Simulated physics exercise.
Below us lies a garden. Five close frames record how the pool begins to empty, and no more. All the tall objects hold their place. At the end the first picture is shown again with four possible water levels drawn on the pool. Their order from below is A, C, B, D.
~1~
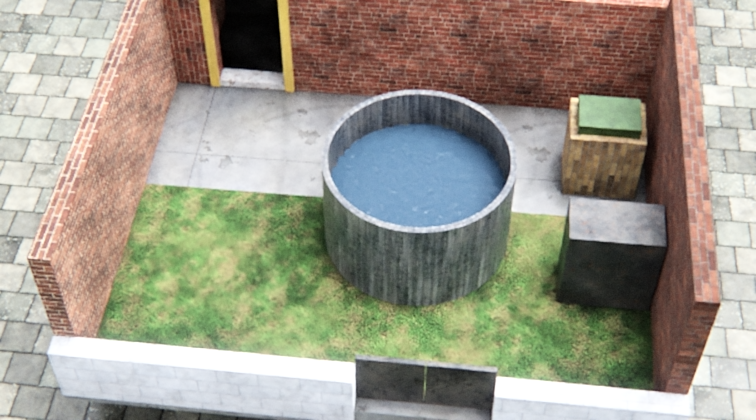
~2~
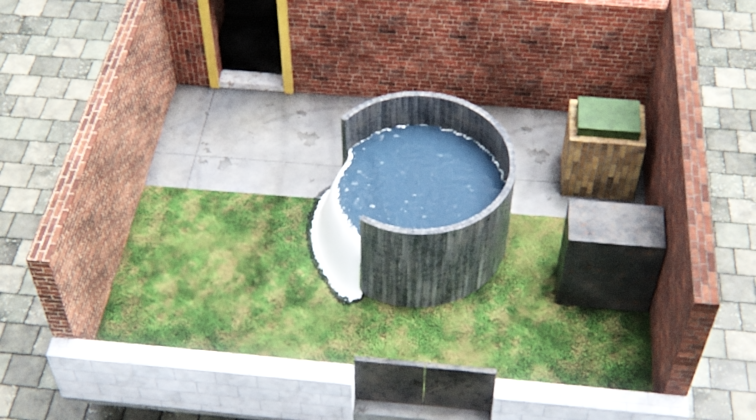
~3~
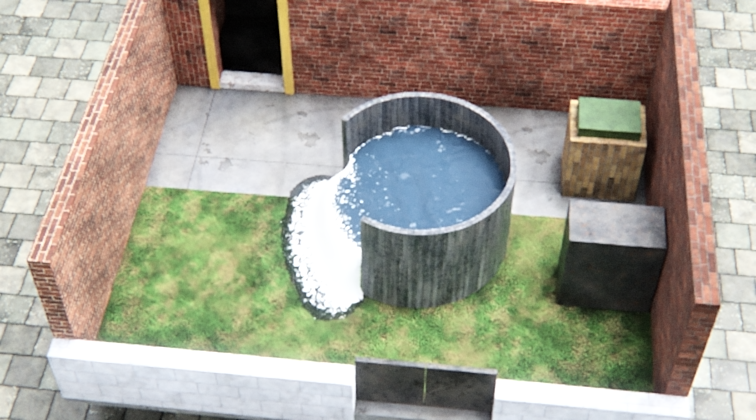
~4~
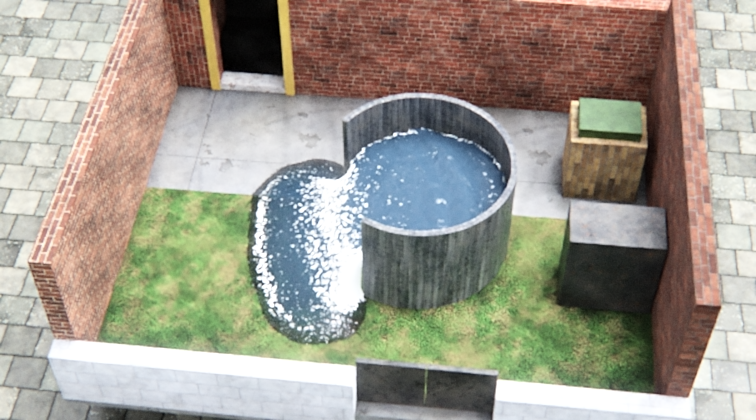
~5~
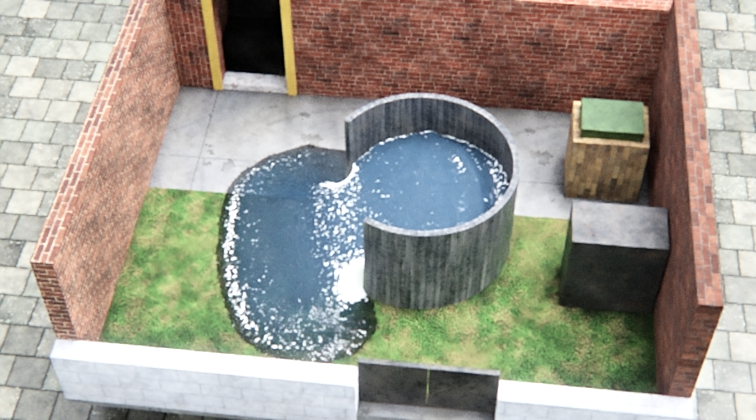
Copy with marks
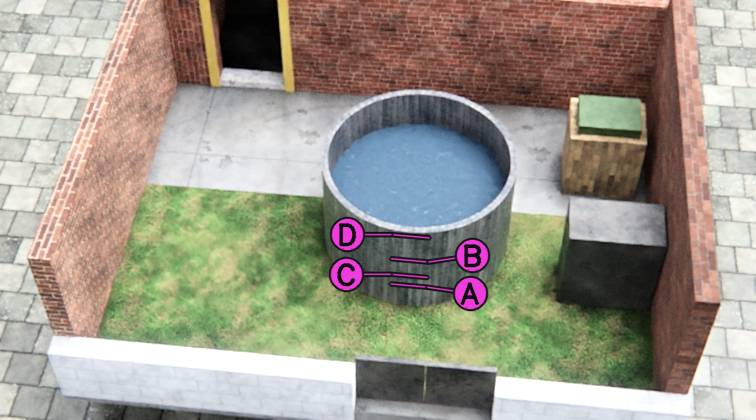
To begin with, a round grey pool of still water stands in a brick-walled garden with a yellow-framed doorway and a shut gate. The pool's left side opens and white, foaming water pours out onto the grass. The water then spreads leftward, across grass and paving, in a widening blue sheet edged with foam.
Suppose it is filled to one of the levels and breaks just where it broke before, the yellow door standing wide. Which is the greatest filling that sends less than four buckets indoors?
C.
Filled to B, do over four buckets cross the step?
Yes, it does.
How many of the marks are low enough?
Two.
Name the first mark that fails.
The answer is B.
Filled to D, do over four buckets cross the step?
Yes, that goes wrong.
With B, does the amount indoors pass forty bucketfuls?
No, it does not.
On the marked copy, A at (408, 285); B at (409, 260); C at (409, 275); D at (410, 236); from the bottom up A, C, B, D.
Choosing A, nothing gets over.
Choosing B, about 12 bucketfuls get in.
Choosing C, a bucket or two gets in.
Choosing D, dozens of bucketfuls pour in.
